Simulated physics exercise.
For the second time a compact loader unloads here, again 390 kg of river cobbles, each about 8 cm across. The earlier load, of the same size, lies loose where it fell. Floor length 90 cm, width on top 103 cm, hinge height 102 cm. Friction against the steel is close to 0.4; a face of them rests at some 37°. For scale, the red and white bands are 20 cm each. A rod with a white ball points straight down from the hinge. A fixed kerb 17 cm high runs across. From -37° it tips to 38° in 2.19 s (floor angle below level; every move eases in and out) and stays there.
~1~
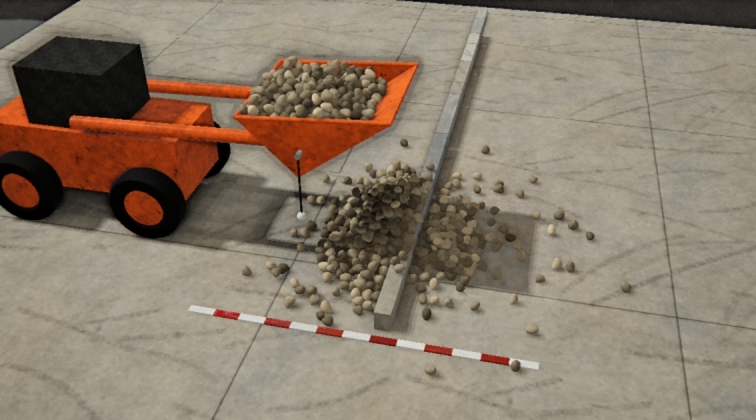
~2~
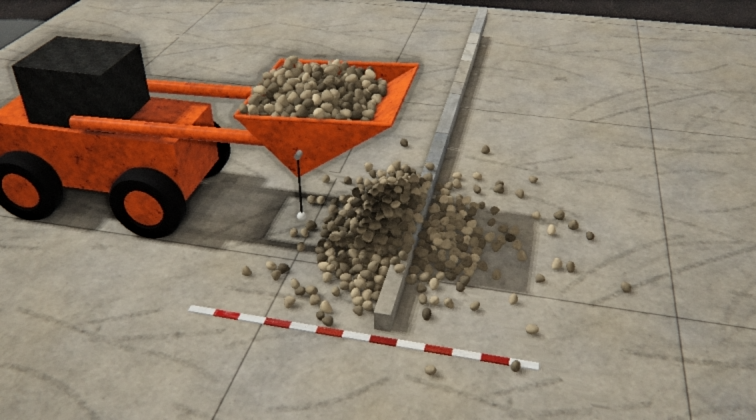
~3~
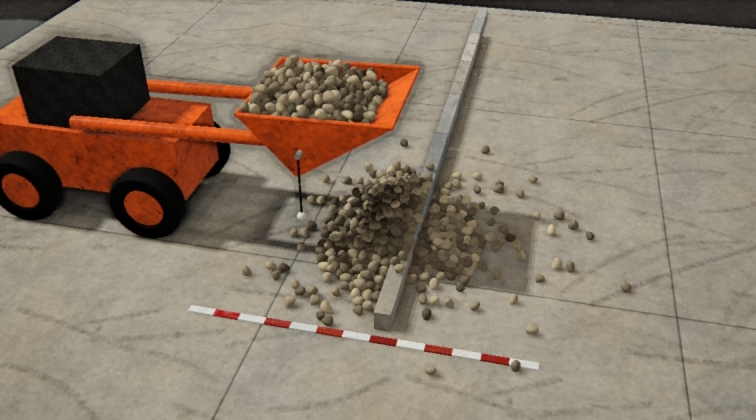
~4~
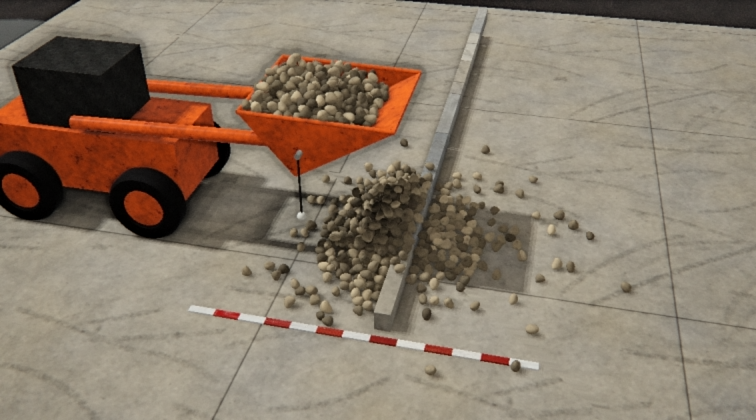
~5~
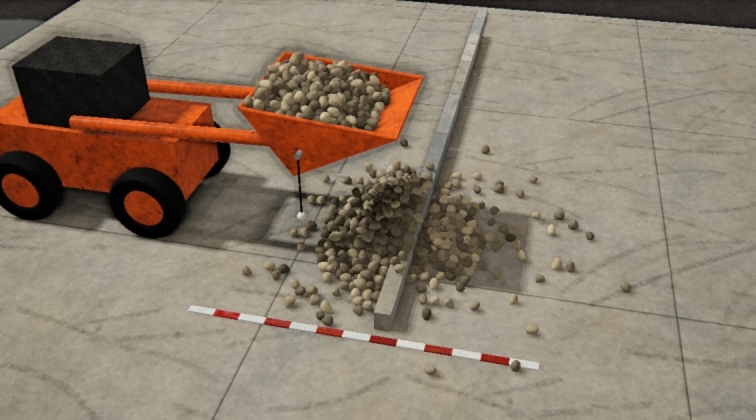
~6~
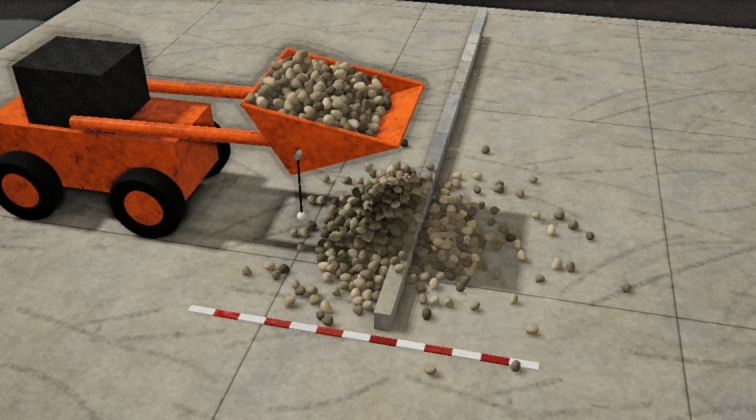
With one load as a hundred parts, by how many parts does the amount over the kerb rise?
About 69 per cent.
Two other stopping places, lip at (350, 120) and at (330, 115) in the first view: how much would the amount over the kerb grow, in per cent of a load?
Near 15 per cent from the first place, 0 from the second.
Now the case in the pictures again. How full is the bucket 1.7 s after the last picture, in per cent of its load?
It holds some 25 per cent.
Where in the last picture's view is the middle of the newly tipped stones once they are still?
Near (439, 225).
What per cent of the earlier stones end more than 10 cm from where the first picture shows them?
Roughly 10 per cent of them.
Then, 1.0 s after the last picture the floor is at 26°; in per cent of one load, 93 in the bucket, 81 on this side of the kerb, 26 over the kerb; the foremost stones are at (571, 249).
Then, 1.7 s after the last picture the floor is at 38°; in per cent of one load, 25 in the bucket, 106 on this side of the kerb, 70 over the kerb; the foremost stones are at (572, 240).
Then, 2.0 s after the last picture the floor is at 38°; in per cent of one load, 5 in the bucket, 107 on this side of the kerb, 88 over the kerb; the foremost stones are at (577, 241).
Then, 4.6 s after the last picture the floor is at 38°; in per cent of one load, 0 in the bucket, 106 on this side of the kerb, 95 over the kerb; the foremost stones are at (589, 264). Net gain over the kerb, 69.
